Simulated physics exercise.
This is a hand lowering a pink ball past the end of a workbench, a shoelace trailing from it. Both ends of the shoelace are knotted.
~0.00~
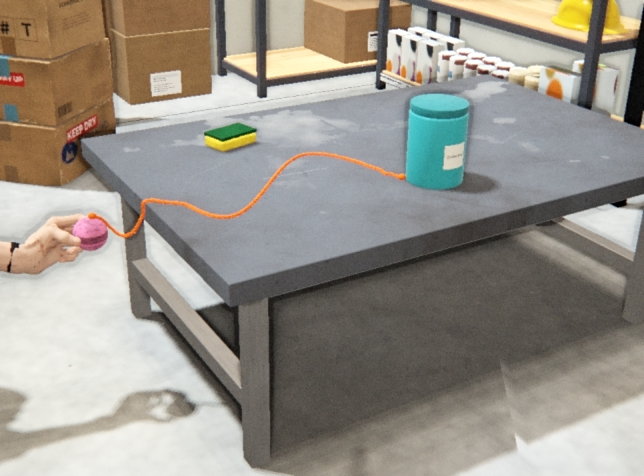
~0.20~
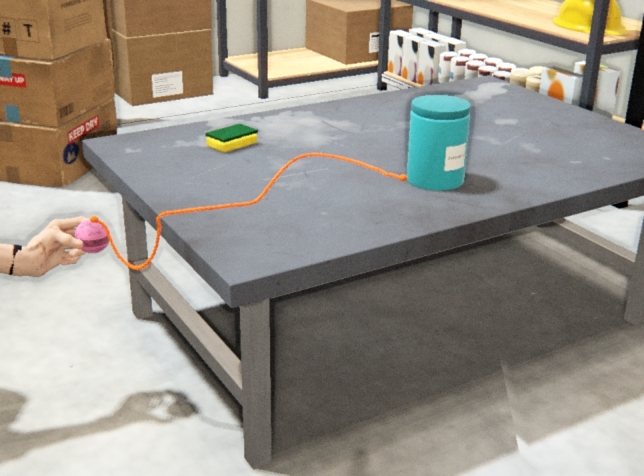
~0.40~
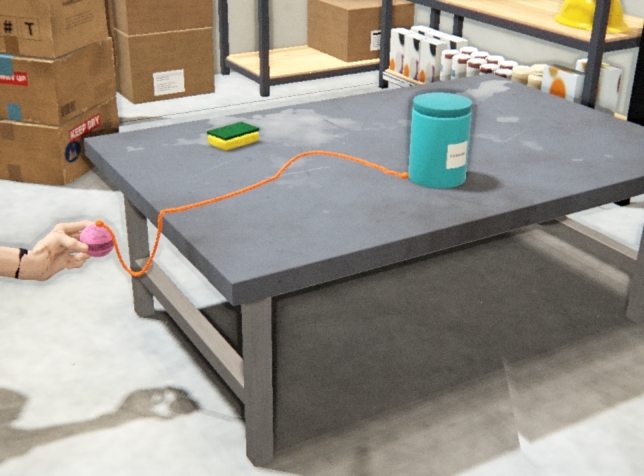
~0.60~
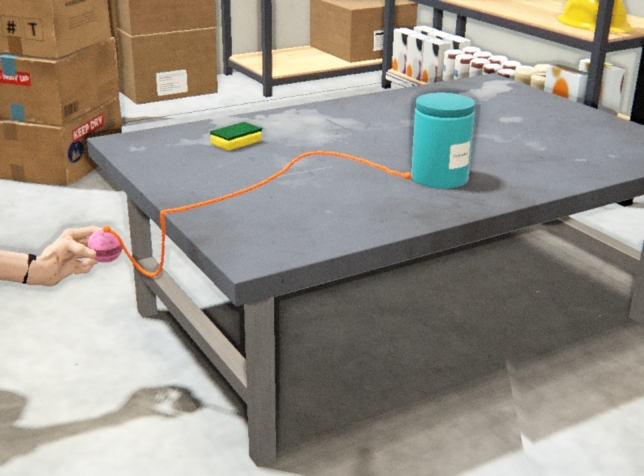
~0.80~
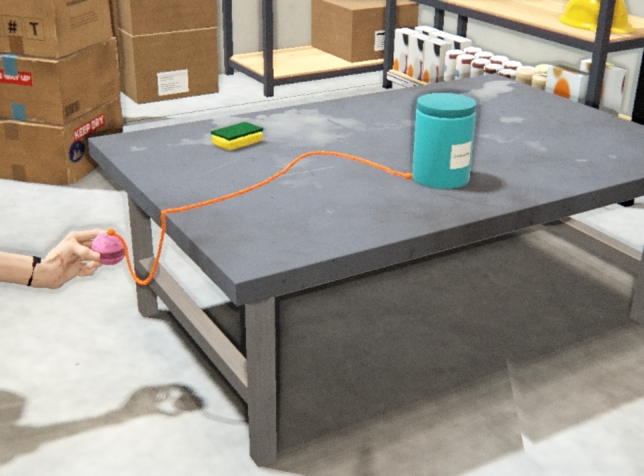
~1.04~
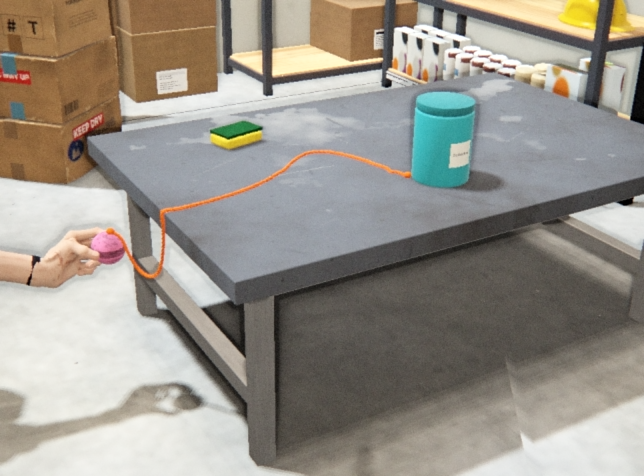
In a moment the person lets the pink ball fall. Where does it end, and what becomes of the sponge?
By the end the pink ball has gone all the way down, and the sponge has held its position.
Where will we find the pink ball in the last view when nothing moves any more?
Centre of the object: (127, 377).
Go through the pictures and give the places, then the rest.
Pink ball (90, 234); turquoise canister (440, 102); sponge (231, 130), in the first frame.
Pink ball (93, 237), in the second frame.
Pink ball (98, 240), in the third frame.
Pink ball (105, 246); shoelace through (316, 153) (250, 189), in the fourth frame.
Pink ball (110, 249); shoelace through (317, 153) (250, 189), in the fifth frame.
Pink ball (109, 248); turquoise canister (446, 100); sponge (236, 128); shoelace tied to the canister, with much slack, in the sixth frame.
After 1.84 s, ball on the floor near (127, 377); canister unmoved; sponge unmoved.
At rest, ball on the floor near (127, 377); canister unmoved; sponge unmoved. The pink ball lands on the floor and the sponge keeps its place.
